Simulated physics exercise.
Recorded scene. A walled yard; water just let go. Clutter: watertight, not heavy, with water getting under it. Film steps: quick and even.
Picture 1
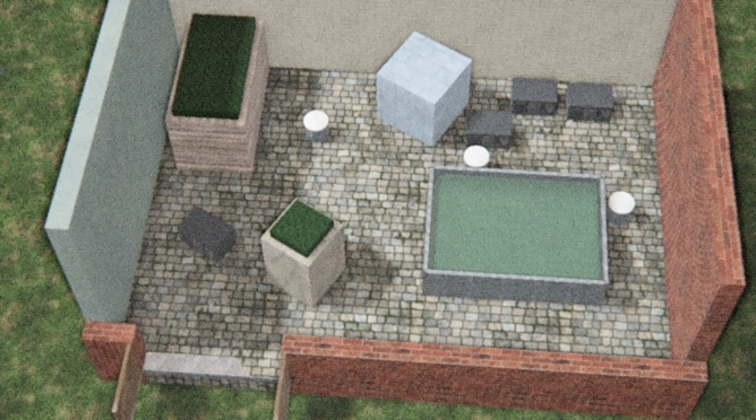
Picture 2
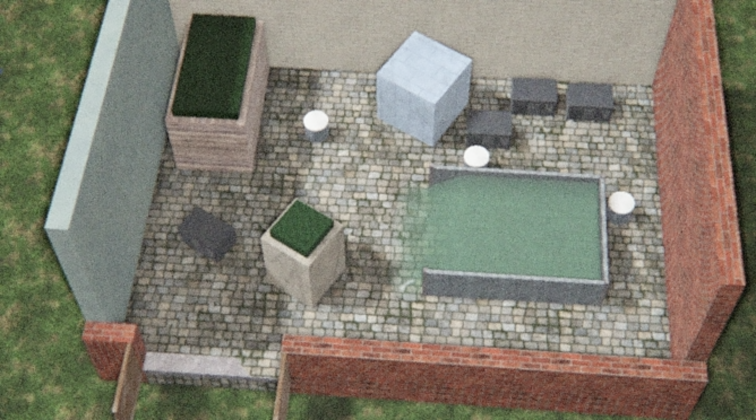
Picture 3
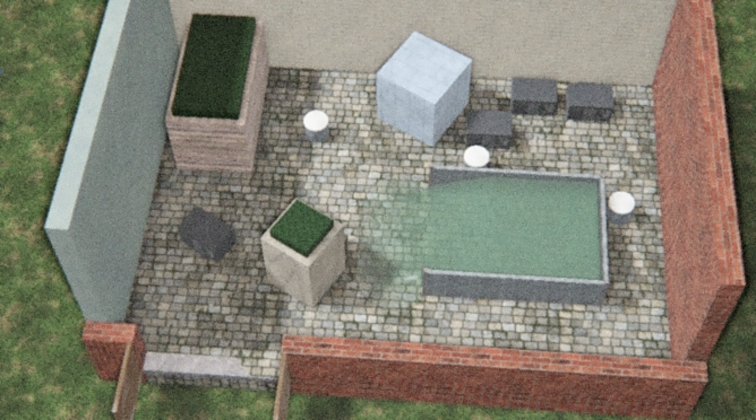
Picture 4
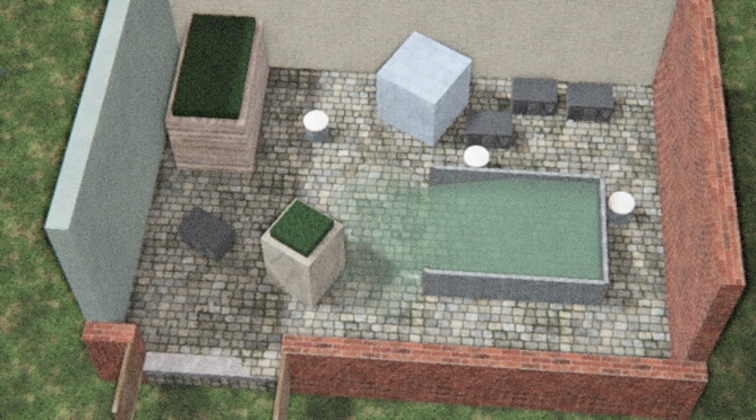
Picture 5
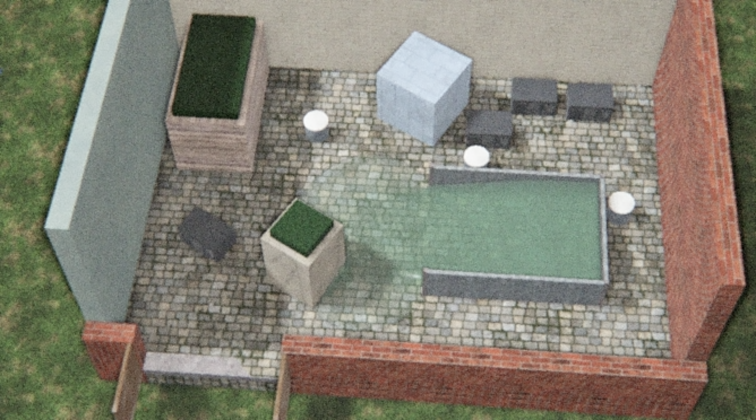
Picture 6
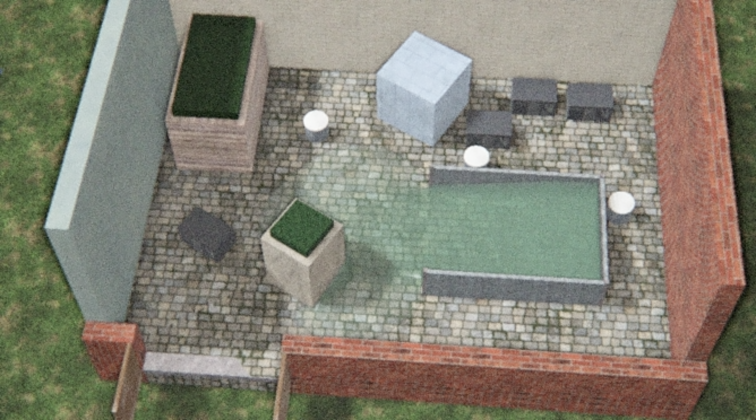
Greenish water poured out of the open left side of a raised pool in a walled yard, then spread thinly across the stone paving and around a planter, while the blocks and stools stayed put.
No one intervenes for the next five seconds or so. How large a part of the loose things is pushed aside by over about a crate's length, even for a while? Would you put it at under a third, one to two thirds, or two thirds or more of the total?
I would put it at under a third of the total.
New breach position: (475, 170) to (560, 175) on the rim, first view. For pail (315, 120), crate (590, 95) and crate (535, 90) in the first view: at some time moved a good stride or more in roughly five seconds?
Object by object: Short of it, covered the distance, covered the distance.
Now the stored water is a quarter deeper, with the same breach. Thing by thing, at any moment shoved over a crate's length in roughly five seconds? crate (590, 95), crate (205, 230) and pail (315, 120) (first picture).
Answers in the order asked: Stayed within the threshold, went past the threshold, went past the threshold.
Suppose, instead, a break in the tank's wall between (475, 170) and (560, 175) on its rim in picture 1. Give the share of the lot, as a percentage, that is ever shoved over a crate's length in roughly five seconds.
Roughly 70 %.
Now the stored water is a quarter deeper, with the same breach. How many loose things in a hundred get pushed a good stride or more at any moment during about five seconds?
About 30 %.
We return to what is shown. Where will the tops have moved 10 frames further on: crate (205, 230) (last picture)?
Near (178, 252).
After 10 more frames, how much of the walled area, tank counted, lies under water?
Around 50 percent.
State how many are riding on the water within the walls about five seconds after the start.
1 in total.
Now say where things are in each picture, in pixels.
In the first frame, a crate at (535, 89) rests on the ground; a crate at (206, 228) rests on the ground; 0 of 7 have shifted.
In the second frame, a crate at (535, 89) rests on the ground; a crate at (206, 228), on the bottom; 0 of 7 have shifted.
In the third frame, a crate at (535, 89), on the bottom; a crate at (206, 228), on the bottom; 0 of 7 have shifted.
In the fourth frame, a crate at (535, 89), on the bottom; a crate at (206, 228) rests on the ground; 0 of 7 have shifted.
In the fifth frame, a crate at (535, 89), on the bottom; a crate at (206, 228) rests on the ground; 0 of 7 have shifted.
In the sixth frame, a crate at (535, 89) rests on the ground; a crate at (206, 228), on the bottom; 0 of 7 have shifted.
A moment on, 0 of 7 are well off their spots; 0 afloat.
Next, 0 of 7 are well off their spots; 0 afloat.
Later, 2 of 7 are well off their spots; 2 afloat.
In the end, 1 of 7 are well off their spots, and 2 have been at some point; 1 afloat.
